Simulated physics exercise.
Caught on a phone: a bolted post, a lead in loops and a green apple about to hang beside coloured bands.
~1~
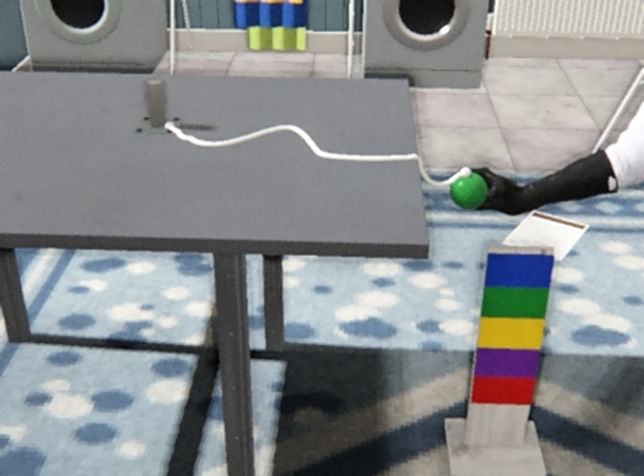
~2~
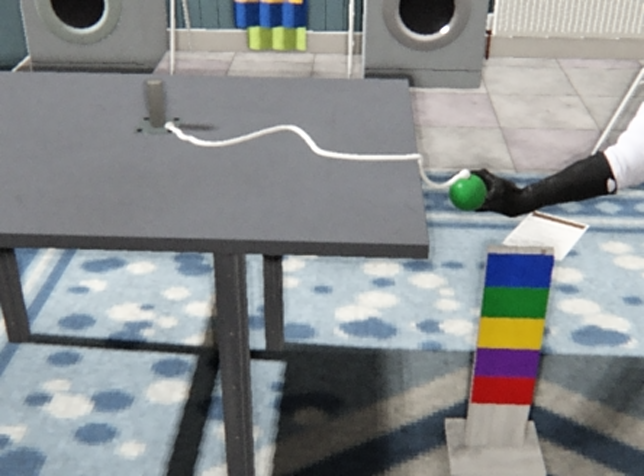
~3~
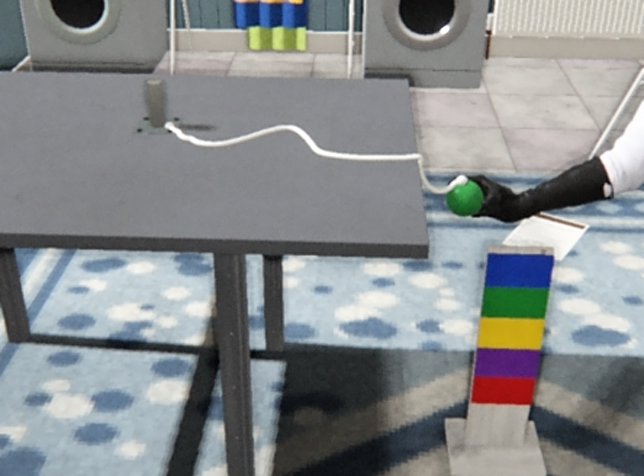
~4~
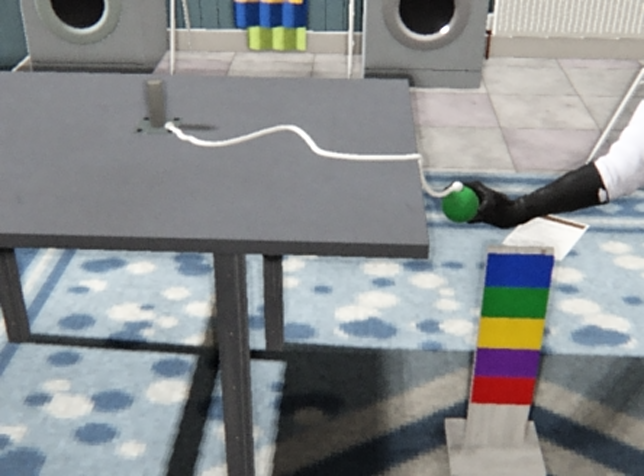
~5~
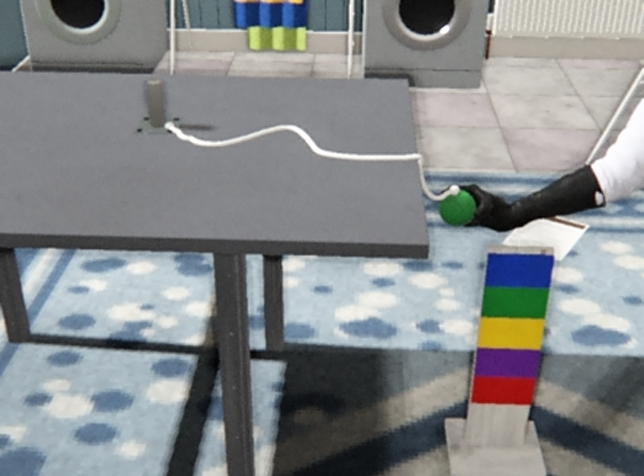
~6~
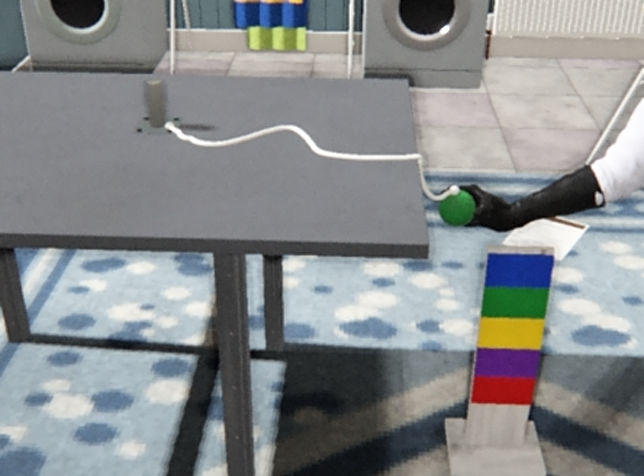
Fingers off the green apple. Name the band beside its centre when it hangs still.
Its centre hangs level with the green band.
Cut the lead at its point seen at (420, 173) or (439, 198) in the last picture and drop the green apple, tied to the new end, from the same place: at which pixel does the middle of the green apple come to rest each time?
In that order: (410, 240) and (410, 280).
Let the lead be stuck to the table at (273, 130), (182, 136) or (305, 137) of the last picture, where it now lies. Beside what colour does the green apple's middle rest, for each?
Taking them in turn: Blue; green; blue.
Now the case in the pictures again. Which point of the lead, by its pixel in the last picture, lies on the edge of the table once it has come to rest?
That spot is around (342, 157).
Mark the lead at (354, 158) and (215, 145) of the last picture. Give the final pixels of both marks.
The first at (418, 163), the second at (241, 131).
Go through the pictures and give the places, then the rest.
In the first frame, green apple (468, 191); blue (520, 272); green (515, 304); yellow (511, 335); purple (507, 364); red (503, 392).
In the second frame, green apple (468, 193); lead through (182, 137) (243, 140) (300, 132) (336, 156) (411, 158).
In the third frame, green apple (464, 198).
In the fourth frame, green apple (460, 205); lead through (182, 137) (243, 140) (300, 132) (336, 156) (411, 158).
In the fifth frame, green apple (457, 208).
In the sixth frame, green apple (457, 208); lead through (182, 137) (243, 140) (300, 132) (336, 156) (411, 158).
Soon after, apple near (426, 287); level with green.
Then, apple near (399, 289); level with green.
At rest, apple near (412, 293); level with green. Its middle rests at the green band.
